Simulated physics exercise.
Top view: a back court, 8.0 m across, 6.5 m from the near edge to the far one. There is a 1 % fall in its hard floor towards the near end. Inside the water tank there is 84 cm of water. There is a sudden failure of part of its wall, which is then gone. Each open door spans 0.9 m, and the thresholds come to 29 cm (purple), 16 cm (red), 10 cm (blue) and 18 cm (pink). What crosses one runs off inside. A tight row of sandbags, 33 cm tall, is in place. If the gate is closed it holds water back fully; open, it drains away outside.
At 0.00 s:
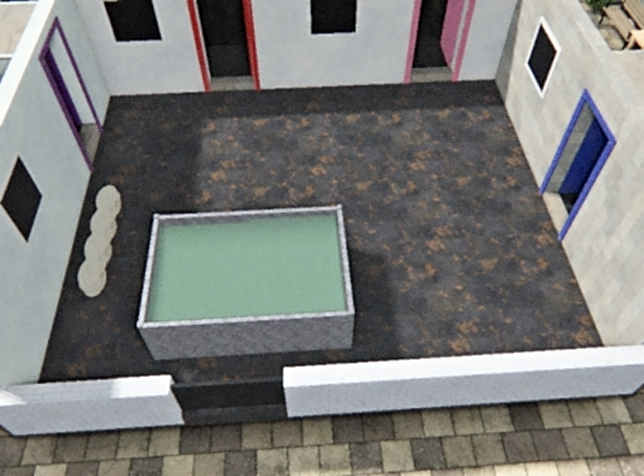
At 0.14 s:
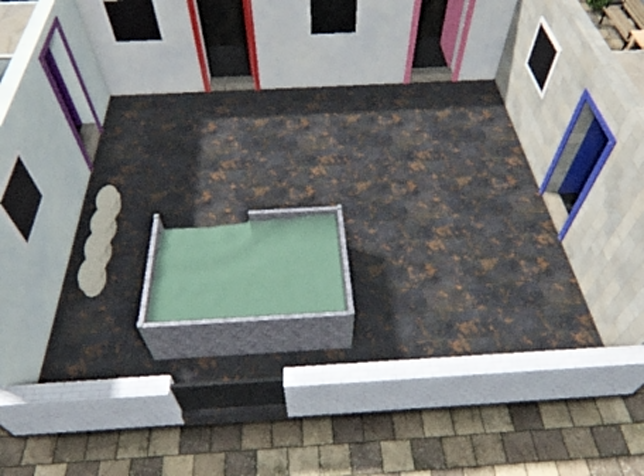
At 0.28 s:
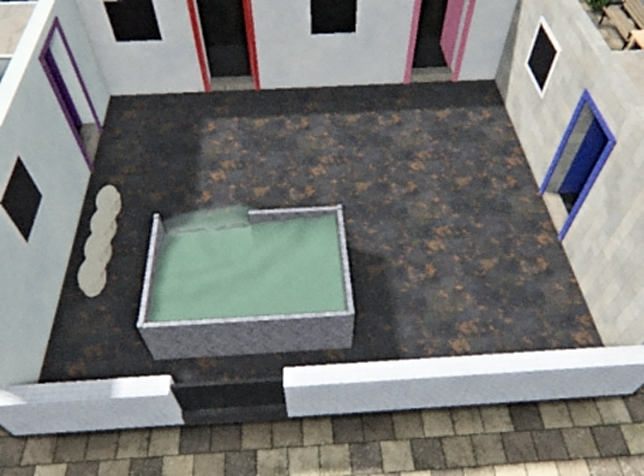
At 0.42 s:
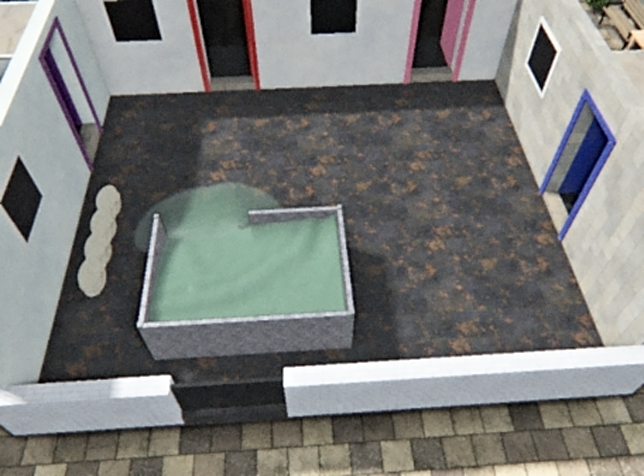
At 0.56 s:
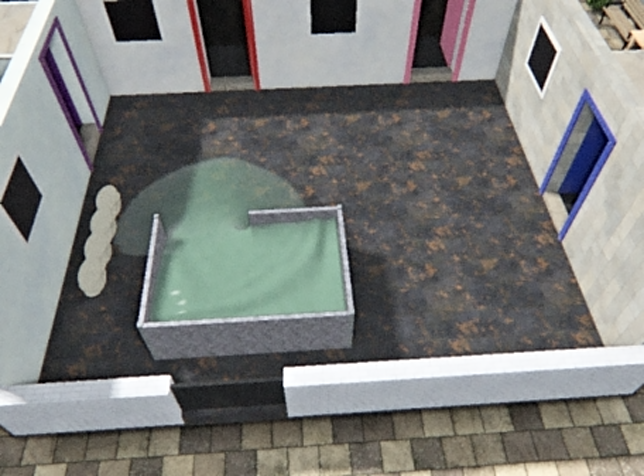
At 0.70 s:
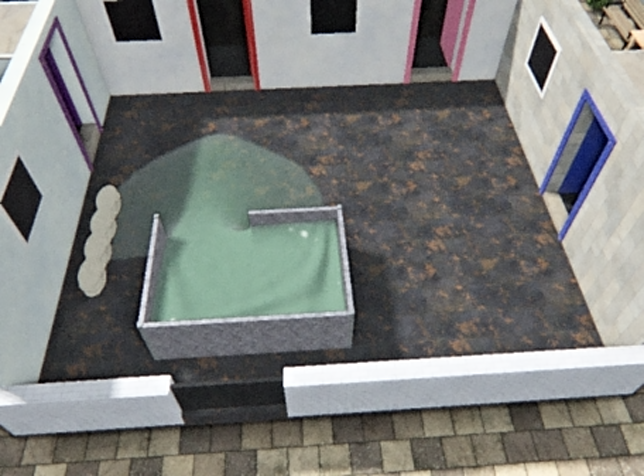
Green water stands still in a grey rectangular tank in a dark-floored back court, seen from high above by a steady camera. Pale walls hold purple, red, pink and blue-trimmed doorways, with round pale slabs at left and a low white wall in front. Part of the tank's far wall gives way at the left, and water pours through, fanning across the floor towards the back and left as the tank's level lowers.
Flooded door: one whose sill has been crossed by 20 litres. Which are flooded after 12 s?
Outcome: At the purple door it looks set to land under the limit, at the red door it looks set to land over the limit, at the blue door it looks set to land under the limit, at the pink door it looks set to land under the limit.
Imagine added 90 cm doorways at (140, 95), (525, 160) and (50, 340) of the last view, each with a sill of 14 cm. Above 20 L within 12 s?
In turn: Past it, not over, not over.
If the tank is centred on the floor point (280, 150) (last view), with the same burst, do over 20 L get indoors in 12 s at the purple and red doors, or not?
Then: Purple under, red past it.
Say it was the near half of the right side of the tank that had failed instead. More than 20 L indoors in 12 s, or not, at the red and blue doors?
The red door comes out less than that and the blue door more than that.
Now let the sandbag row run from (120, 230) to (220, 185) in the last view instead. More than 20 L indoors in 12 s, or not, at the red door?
Then, at red, the limit is respected.
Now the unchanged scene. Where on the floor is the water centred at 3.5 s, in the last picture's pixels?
Its balance point sits around (234, 187).
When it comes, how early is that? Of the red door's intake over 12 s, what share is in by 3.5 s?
About 85 per cent.
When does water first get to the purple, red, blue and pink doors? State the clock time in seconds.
Doors: Purple 1.1 s / red 1.0 s / blue 5.0 s / pink 2.6 s.
After 1.4 s water covers 35 % of the floor and is deepest (48 cm) near (195, 248); purple door 9 cm at the sill, 0 L in, red door 26 cm at the sill, 10 L in, blue door not reached, pink door not reached.
After 2.2 s water covers 35 % of the floor and is deepest (55 cm) near (118, 102); purple door 21 cm at the sill, 0 L in, red door 33 cm at the sill, 74 L in, blue door not reached, pink door not reached.
After 3.5 s water covers 45 % of the floor and is deepest (30 cm) near (125, 158); purple door 25 cm at the sill, 1 L in, red door 25 cm at the sill, 147 L in, blue door not reached, pink door 6 cm at the sill, 0 L in.
After 7.0 s water covers 85 % of the floor and is deepest (16 cm) near (32, 409); purple door 14 cm at the sill, 1 L in, red door 10 cm at the sill, 174 L in, blue door 11 cm at the sill, 0 L in, pink door 6 cm at the sill, 0 L in.
After 12.0 s water covers 95 % of the floor and is deepest (22 cm) near (155, 401); purple door 6 cm at the sill, 1 L in, red door 5 cm at the sill, 174 L in, blue door 8 cm at the sill, 1 L in, pink door 6 cm at the sill, 0 L in.
